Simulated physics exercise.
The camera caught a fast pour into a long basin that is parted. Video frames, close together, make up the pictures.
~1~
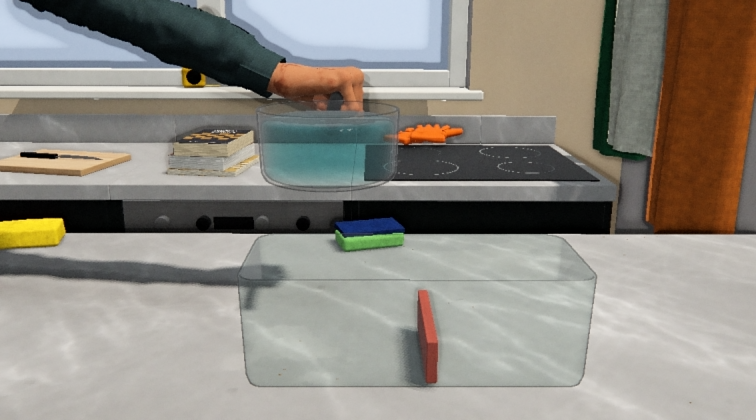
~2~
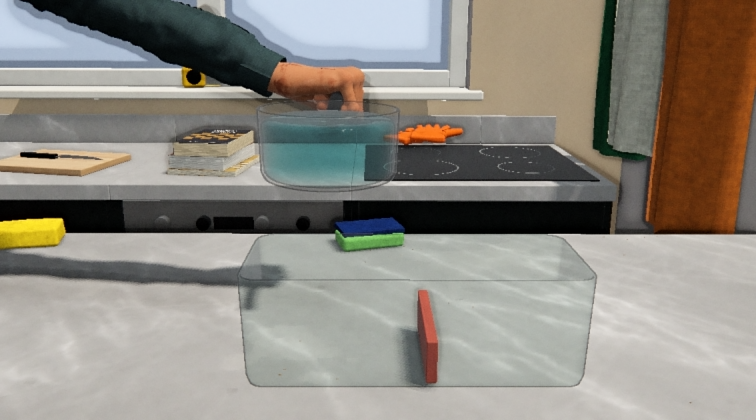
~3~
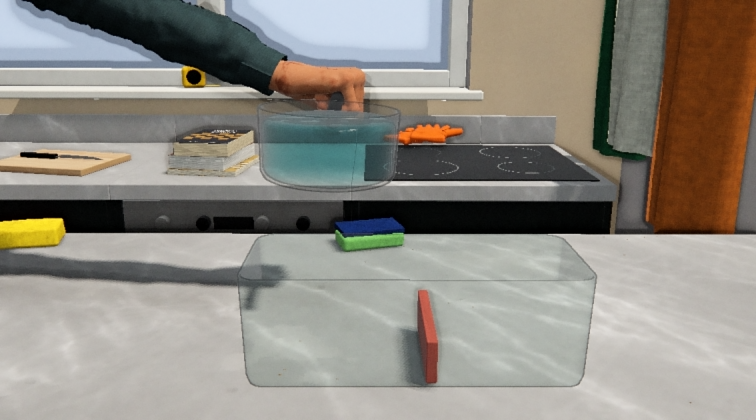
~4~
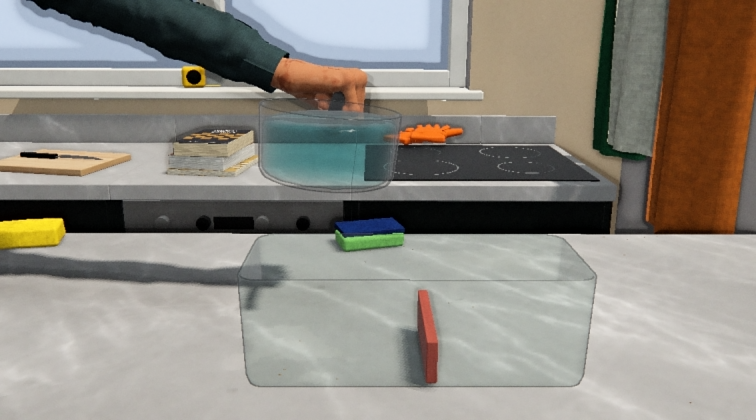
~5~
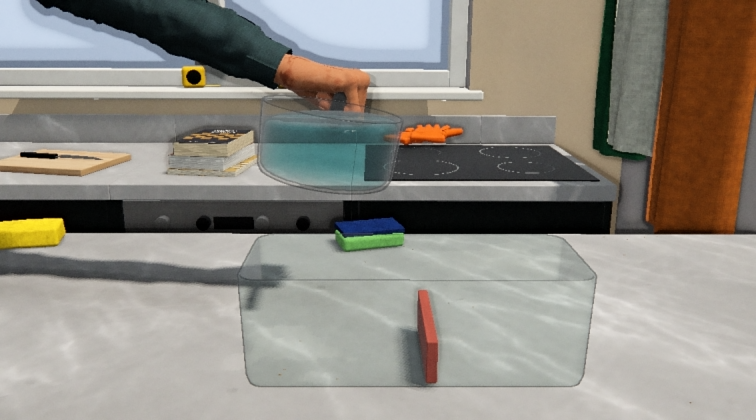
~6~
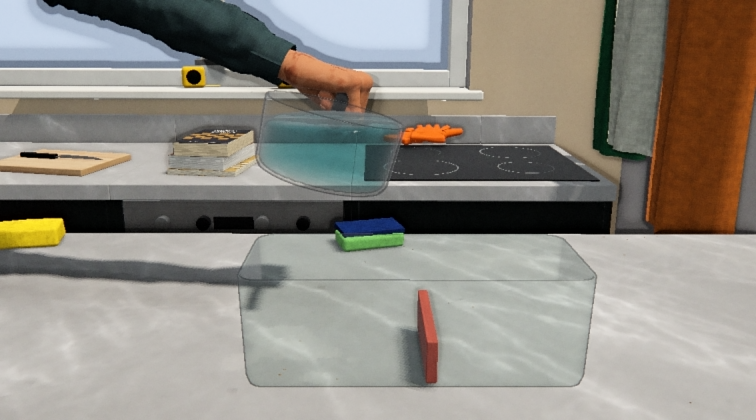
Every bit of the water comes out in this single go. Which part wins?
Most of it ends up on the right side.
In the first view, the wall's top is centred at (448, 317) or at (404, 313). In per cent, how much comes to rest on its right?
With the first placement it is 60 %, with the second 85 %.
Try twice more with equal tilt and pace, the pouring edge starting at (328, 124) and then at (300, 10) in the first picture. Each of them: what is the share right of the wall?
In turn 5 and 5 in a hundred.
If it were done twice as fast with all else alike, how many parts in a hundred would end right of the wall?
Something like 55 percent.
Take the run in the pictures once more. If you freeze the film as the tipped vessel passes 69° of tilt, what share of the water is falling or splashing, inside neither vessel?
Estimate: Some 30 per cent.
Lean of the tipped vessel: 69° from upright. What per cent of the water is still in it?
Roughly 50 %.
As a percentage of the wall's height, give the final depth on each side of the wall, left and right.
I'd put the left at about 20 and the right at about 60.
A moment on, the tilt is 69° and 48 per cent is still to pour, 1 is left of the wall and 20 right of it.
Next, the tilt is 102° and 7 per cent is still to pour, 14 is left of the wall and 72 right of it.
Then the tilt is 108° and 0 per cent is still to pour, 26 is left of the wall and 73 right of it.
Later the tilt is 108° and 0 per cent is still to pour, 26 is left of the wall and 73 right of it.
Finally, 26 per cent lies left of the wall, 73 right of it and 1 outside.
